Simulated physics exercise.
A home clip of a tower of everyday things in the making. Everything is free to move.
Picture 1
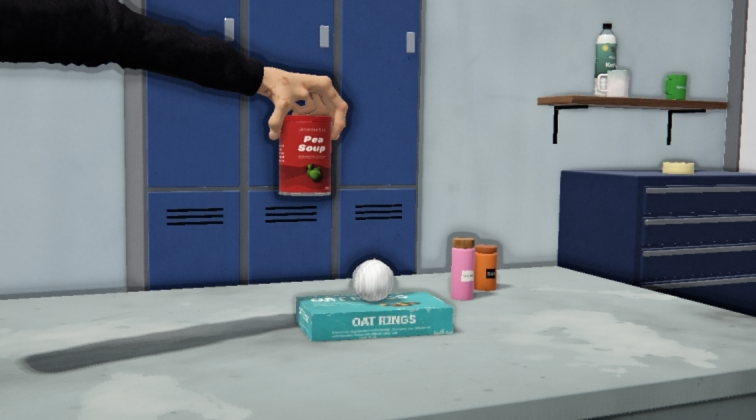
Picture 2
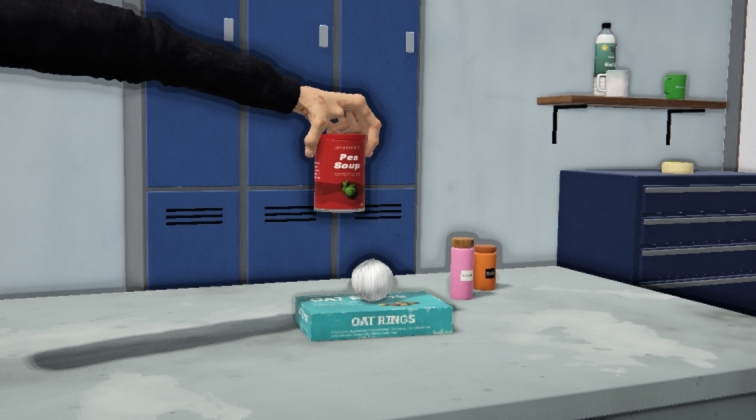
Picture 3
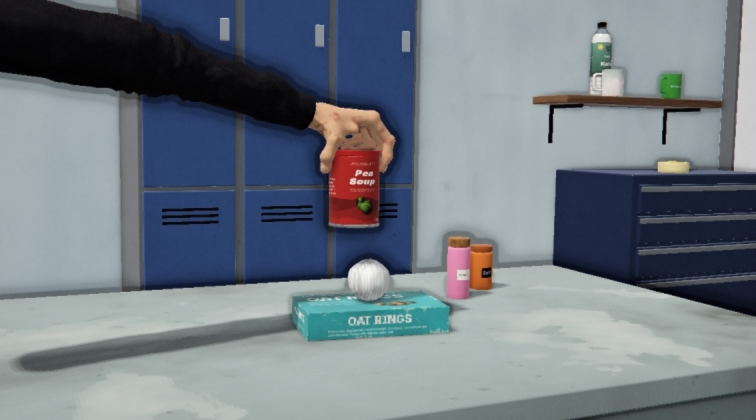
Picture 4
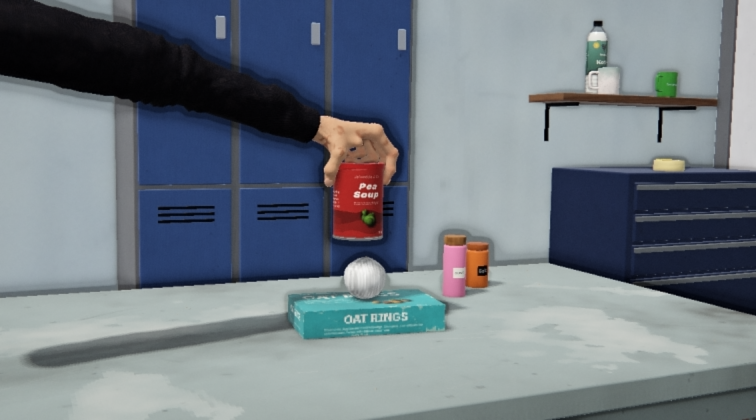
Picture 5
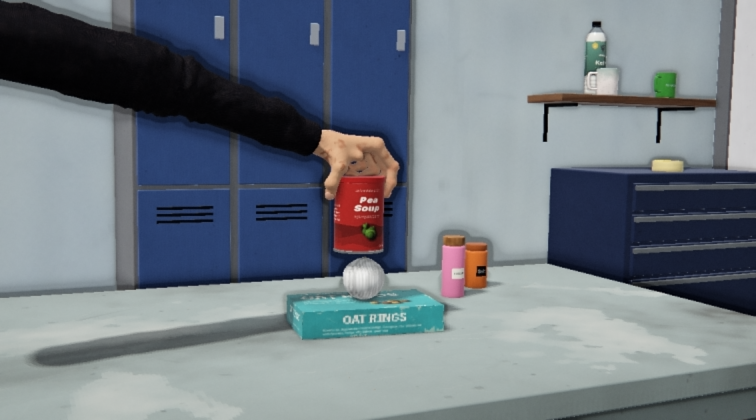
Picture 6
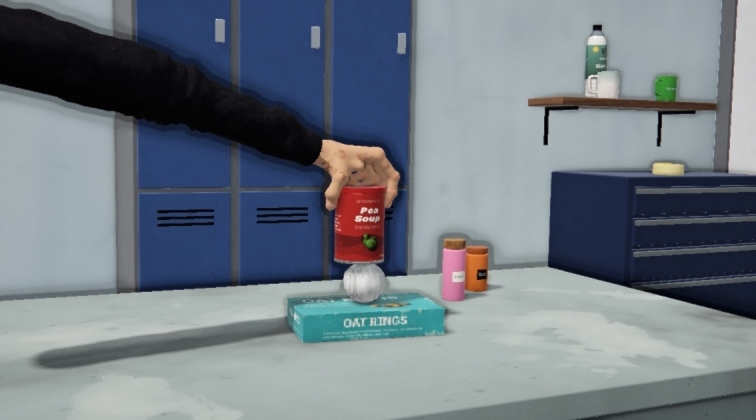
We see a hand lower a red tin of soup over a round white onion on a turquoise packet, moving slightly right as it descends, then set the tin on the onion while keeping hold of it.
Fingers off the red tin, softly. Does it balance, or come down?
As it turns out, it gives way.
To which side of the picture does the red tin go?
It goes to the left.
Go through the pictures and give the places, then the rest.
The first frame shows coming down; red tin (305, 156); turquoise packet (373, 315).
The second frame shows coming down; red tin (340, 172); white onion (372, 280).
The third frame shows coming down; red tin (354, 188); turquoise packet (368, 314).
The fourth frame shows coming down; red tin (358, 200); white onion (365, 278).
The fifth frame shows coming down; red tin (359, 214); turquoise packet (363, 313).
The sixth frame shows set down, still held; red tin (360, 224); white onion (364, 281).
Then, 0.50 s later than the last frame, red tin now fallen; white onion moved a little.
Then, 0.60 s later than the last frame, white onion moved a little.
When it is over, fallen, red tin; the other 4 as before. End places, in pixels of the last picture, red tin near (217, 304). The pile loses its balance.
